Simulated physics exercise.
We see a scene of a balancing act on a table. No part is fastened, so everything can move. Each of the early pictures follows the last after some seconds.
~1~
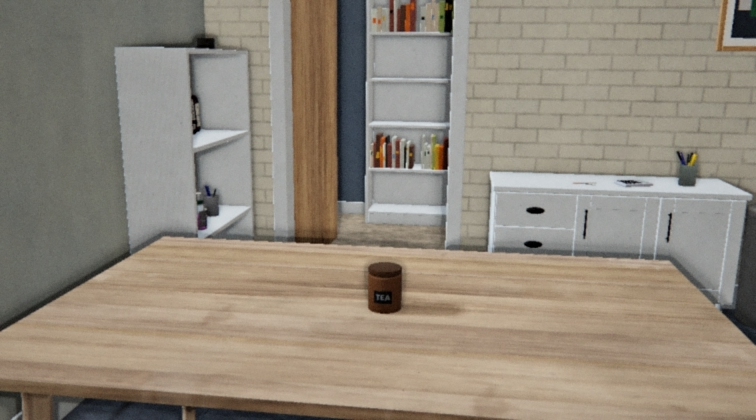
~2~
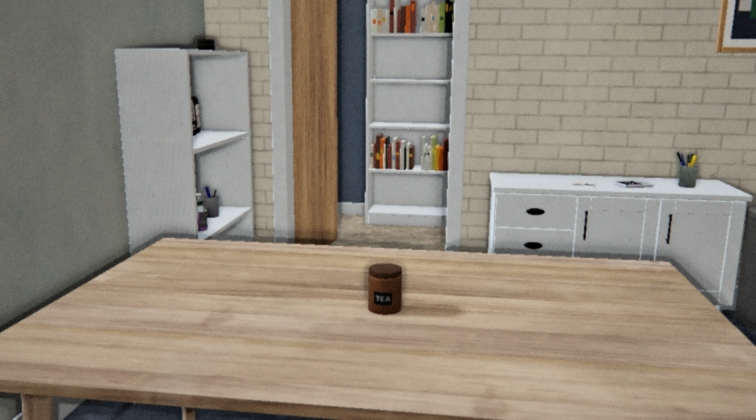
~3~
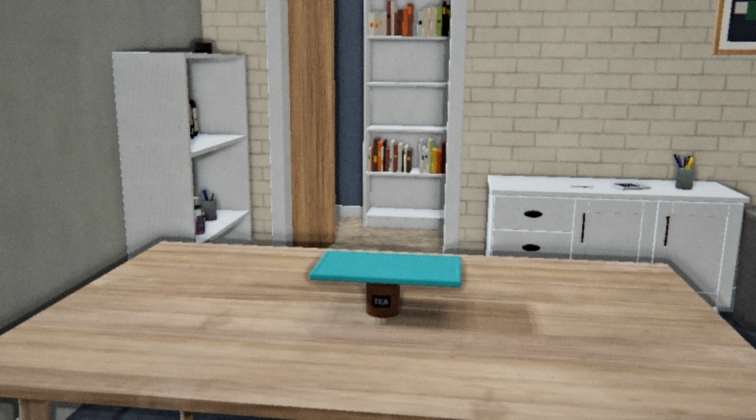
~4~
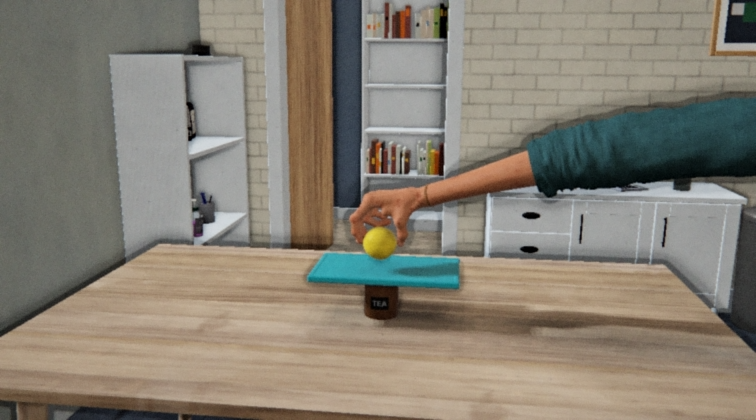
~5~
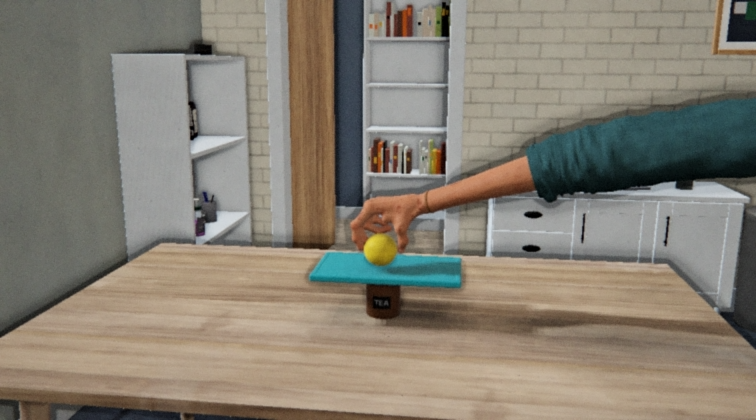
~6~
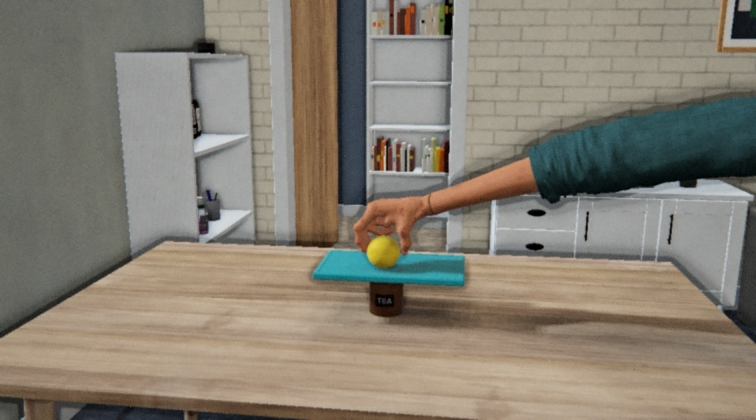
On a wooden table, a small brown tea jar stood alone, then a turquoise lid lay across its top, and a hand reached in from the right and lowered a yellow lemon onto it.
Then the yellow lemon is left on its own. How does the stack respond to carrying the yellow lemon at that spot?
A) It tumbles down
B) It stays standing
(B) It stays standing.
Then, 0.50 s on from there, no change.
Then, 1.10 s on from there, yellow lemon resting near (384, 253).
In the end, all 3 unmoved. At the end, from the last picture's camera, yellow lemon near (383, 253). The stack stays up.
